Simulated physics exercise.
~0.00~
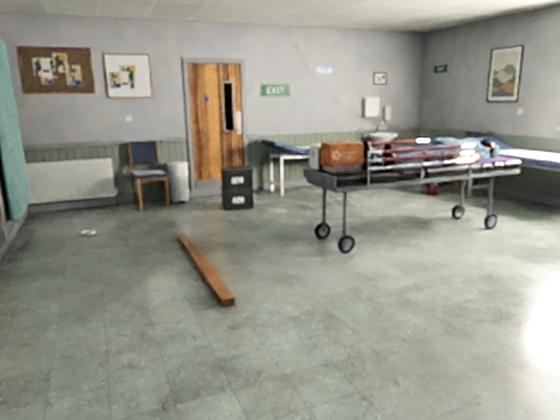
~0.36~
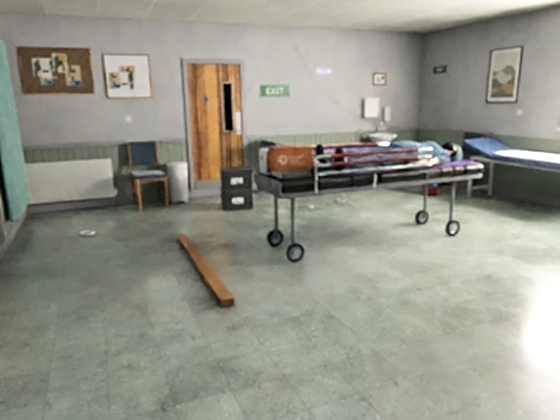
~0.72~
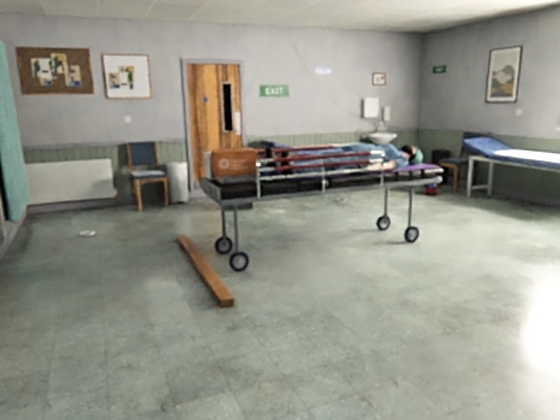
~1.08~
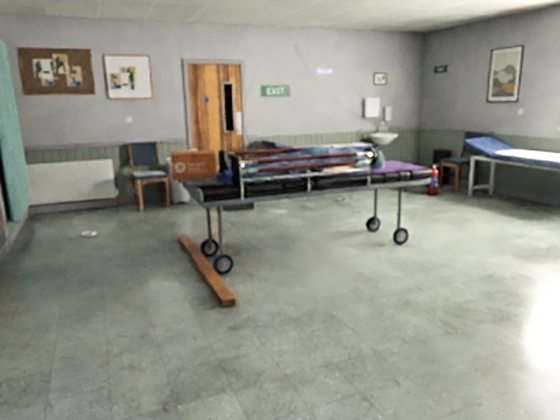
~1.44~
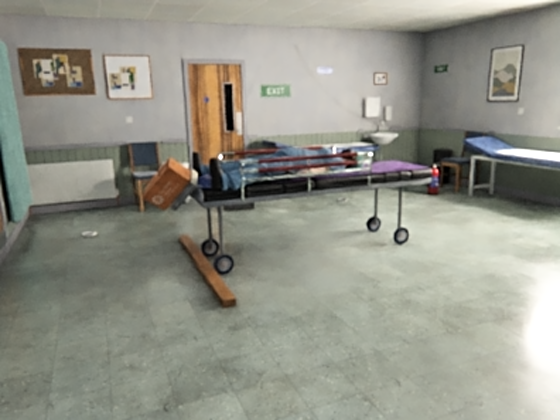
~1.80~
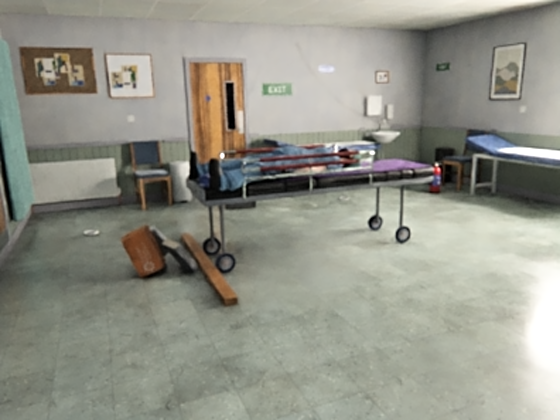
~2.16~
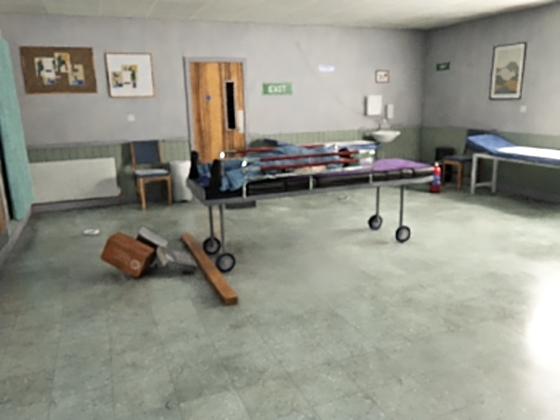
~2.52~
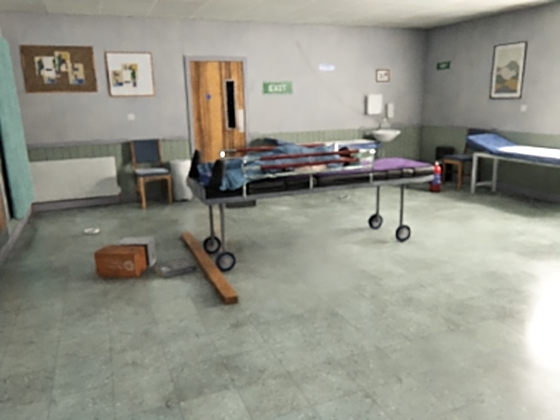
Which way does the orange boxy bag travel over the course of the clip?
It moves to the left, first riding on the gurney and then going over its left end and down to the floor.
At the start, a gurney carrying a lying figure and an orange boxy bag at its left end stands in a clinic room, to the right of a wooden beam on the floor. It rolls left across the room until its front wheels reach the beam and it halts, staying level. The load keeps sliding left, and the orange bag tips over the end. It tumbles to the floor with some grey items and rolls over, coming to rest upside down left of the beam. The figure stays on the gurney, feet near the left end.
